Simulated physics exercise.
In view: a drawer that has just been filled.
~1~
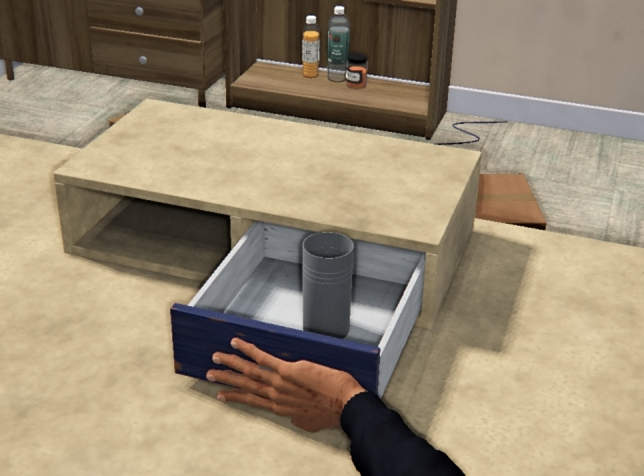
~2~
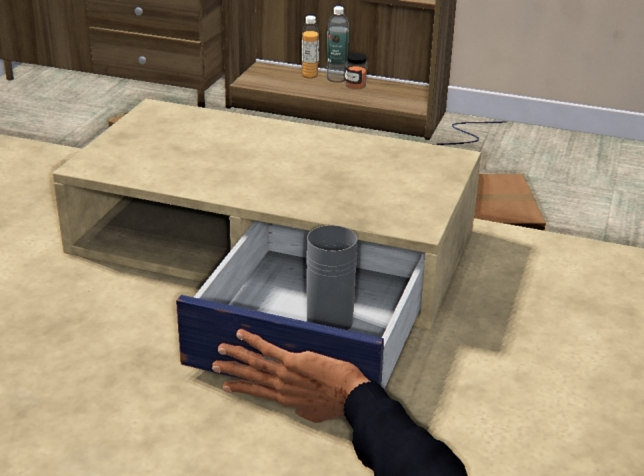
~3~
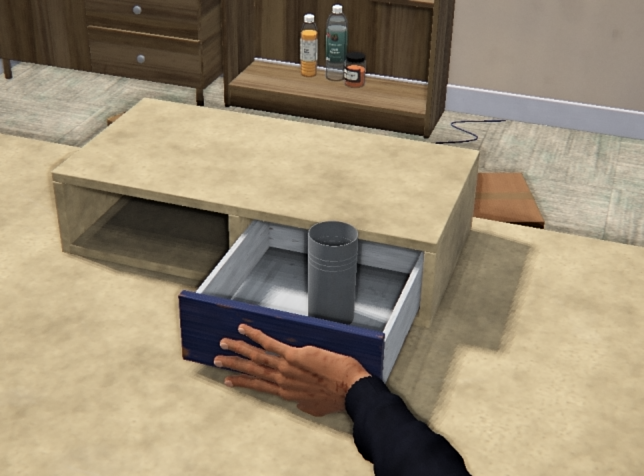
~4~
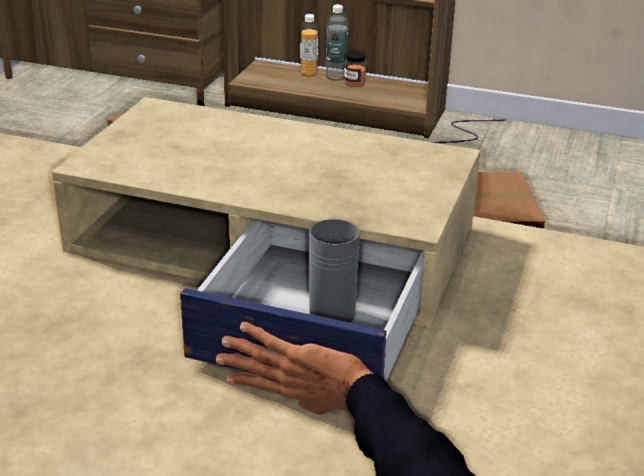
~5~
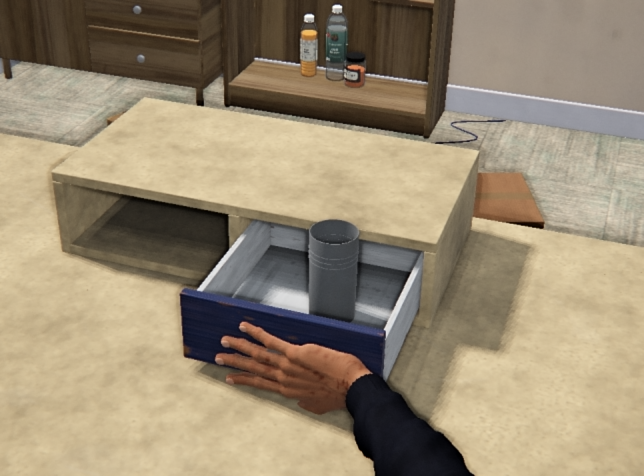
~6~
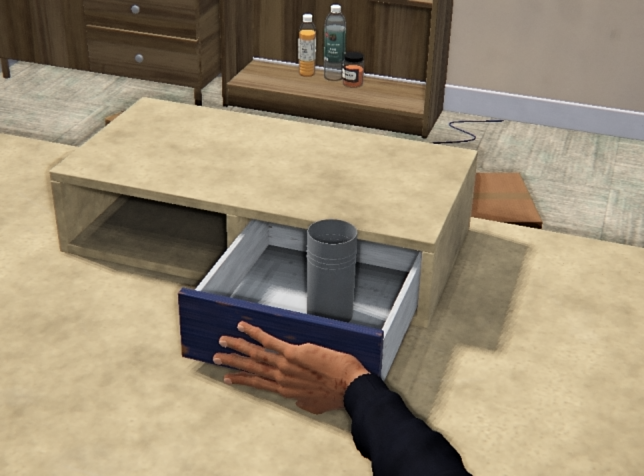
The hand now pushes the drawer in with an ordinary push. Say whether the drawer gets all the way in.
In the end the drawer will not close.
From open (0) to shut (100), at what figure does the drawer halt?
Some 60 per cent of the way.
Then, 0.28 s on from there, drawer starting in.
Then, 0.44 s on from there, drawer about half in.
In the end, the drawer jams.
